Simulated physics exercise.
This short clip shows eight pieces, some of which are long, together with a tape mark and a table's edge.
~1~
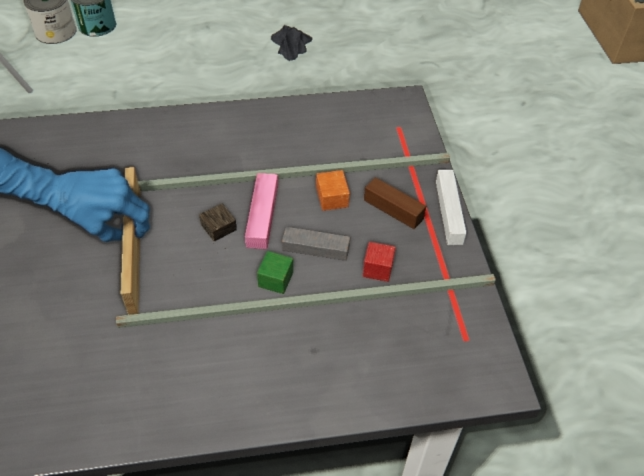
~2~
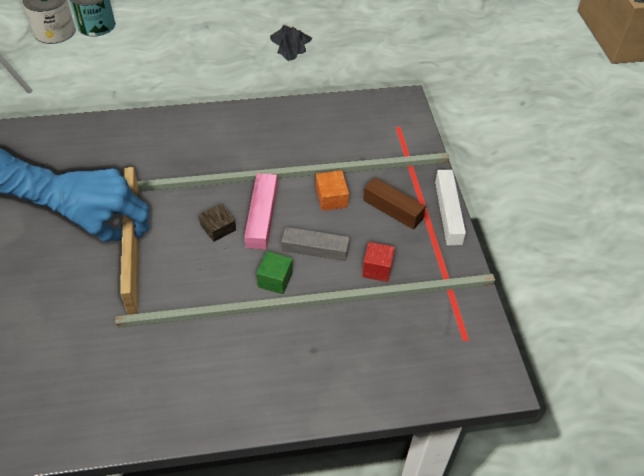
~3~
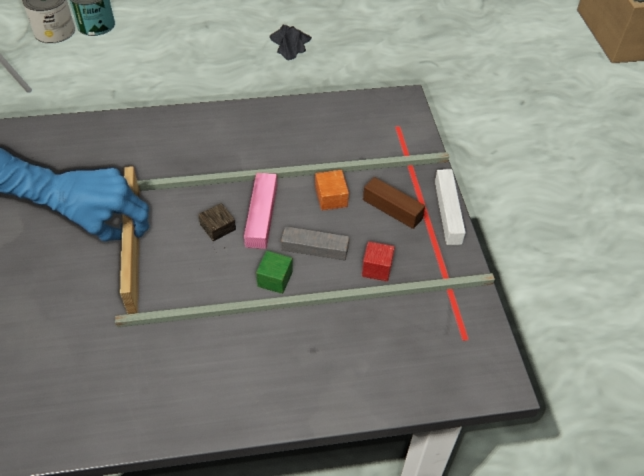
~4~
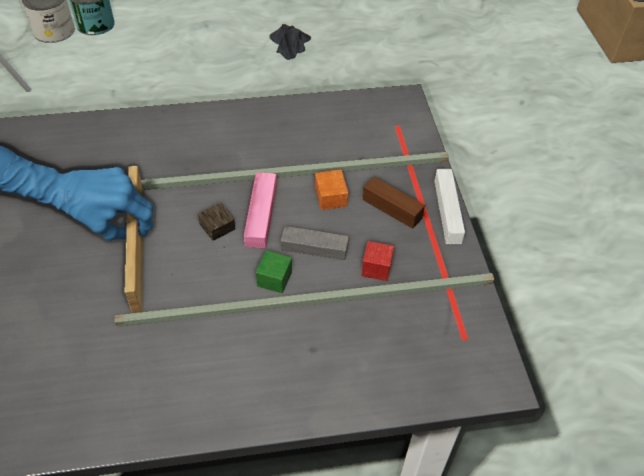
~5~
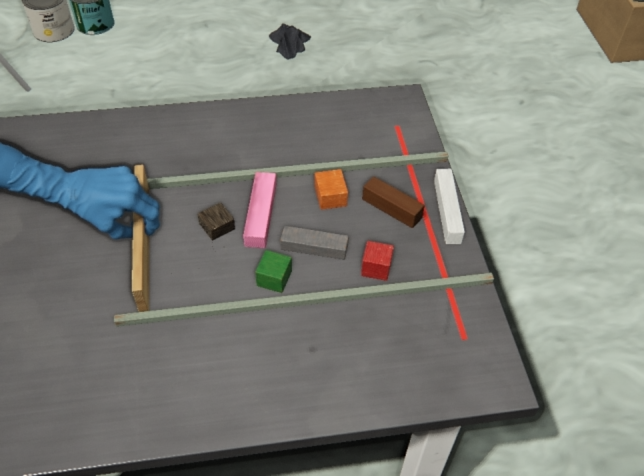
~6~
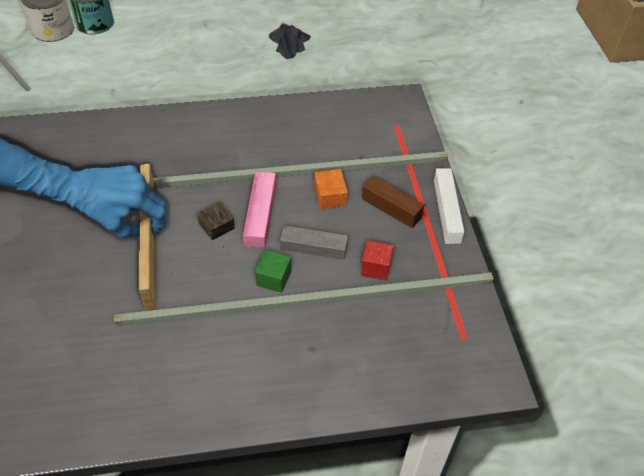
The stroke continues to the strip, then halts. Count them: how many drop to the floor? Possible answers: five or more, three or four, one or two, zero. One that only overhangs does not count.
Three or four of them.
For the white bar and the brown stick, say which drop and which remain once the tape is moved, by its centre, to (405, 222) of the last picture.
White bar: Is gone, brown stick: Is gone.
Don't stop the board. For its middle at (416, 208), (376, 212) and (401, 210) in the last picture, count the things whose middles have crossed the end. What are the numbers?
First 2, then 0, finally 2.
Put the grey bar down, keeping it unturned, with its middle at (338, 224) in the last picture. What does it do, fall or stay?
So the grey bar slips away.
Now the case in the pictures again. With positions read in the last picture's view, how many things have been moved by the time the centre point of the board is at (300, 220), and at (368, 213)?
7 by the first point, 8 by the second.
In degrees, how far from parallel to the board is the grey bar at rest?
About 55 degrees.
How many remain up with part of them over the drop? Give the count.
The total here is 3.
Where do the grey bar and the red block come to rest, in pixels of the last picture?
One ends up near (464, 231) and the other near (483, 259).
Early on, none off yet; white bar at rest near (448, 205); brown stick at rest near (393, 202); red block at rest near (377, 260).
A while later, none off yet; white bar at rest near (448, 205); brown stick travelled a little near (424, 199); red block travelled about its own width near (400, 267).
Finally, the number that fall off is three or four; lost, orange block, brown stick and white bar.
